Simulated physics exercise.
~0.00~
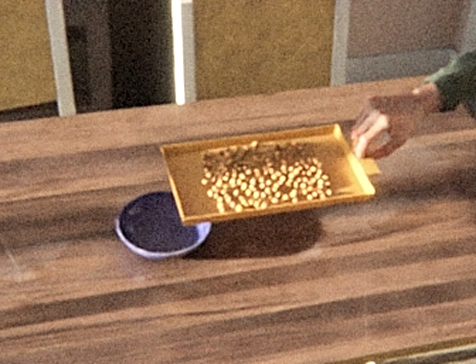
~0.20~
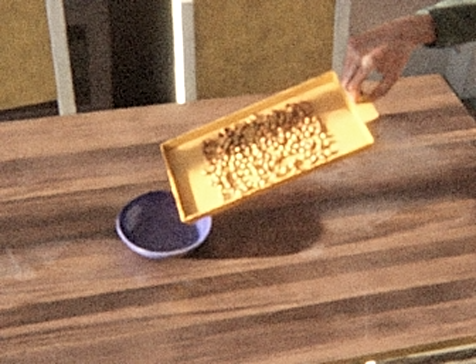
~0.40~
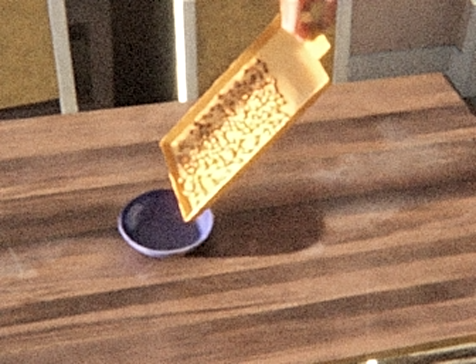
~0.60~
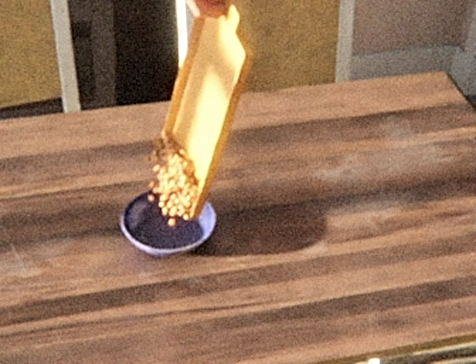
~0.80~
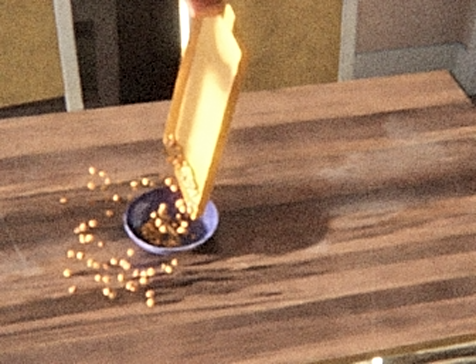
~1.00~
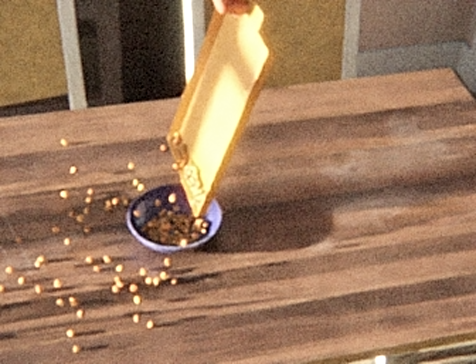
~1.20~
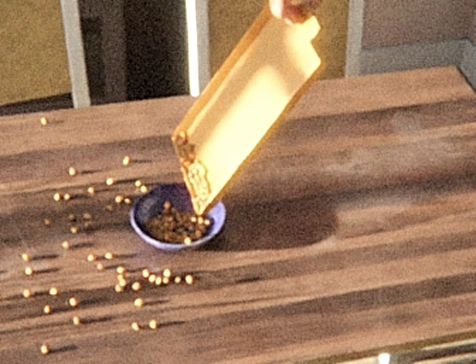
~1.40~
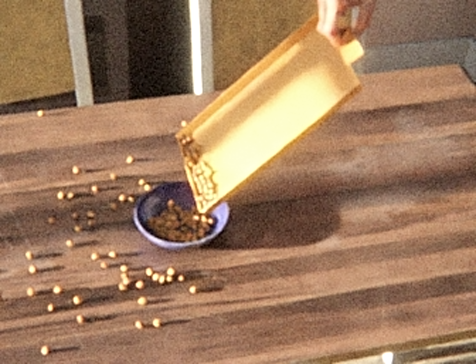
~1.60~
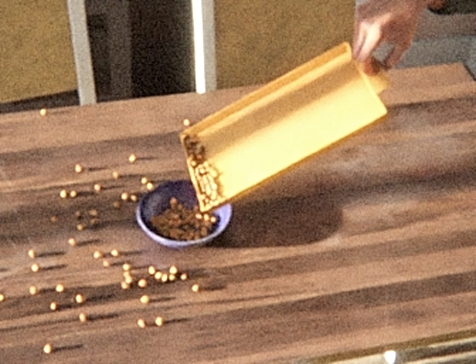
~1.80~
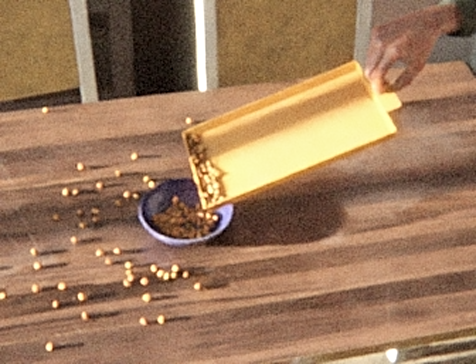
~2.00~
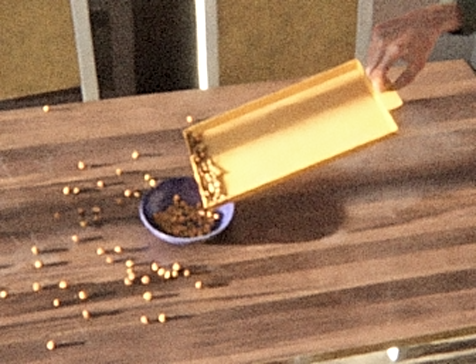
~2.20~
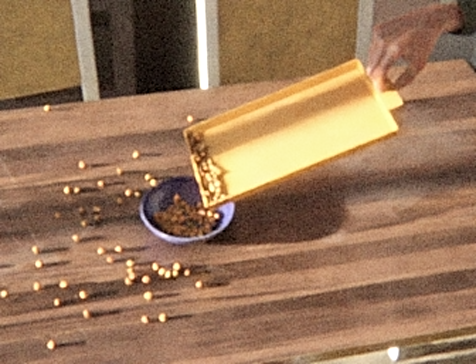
On a wooden table, a hand tips a yellow tray of chickpeas over a blue bowl, scattering some, then partly levels it.
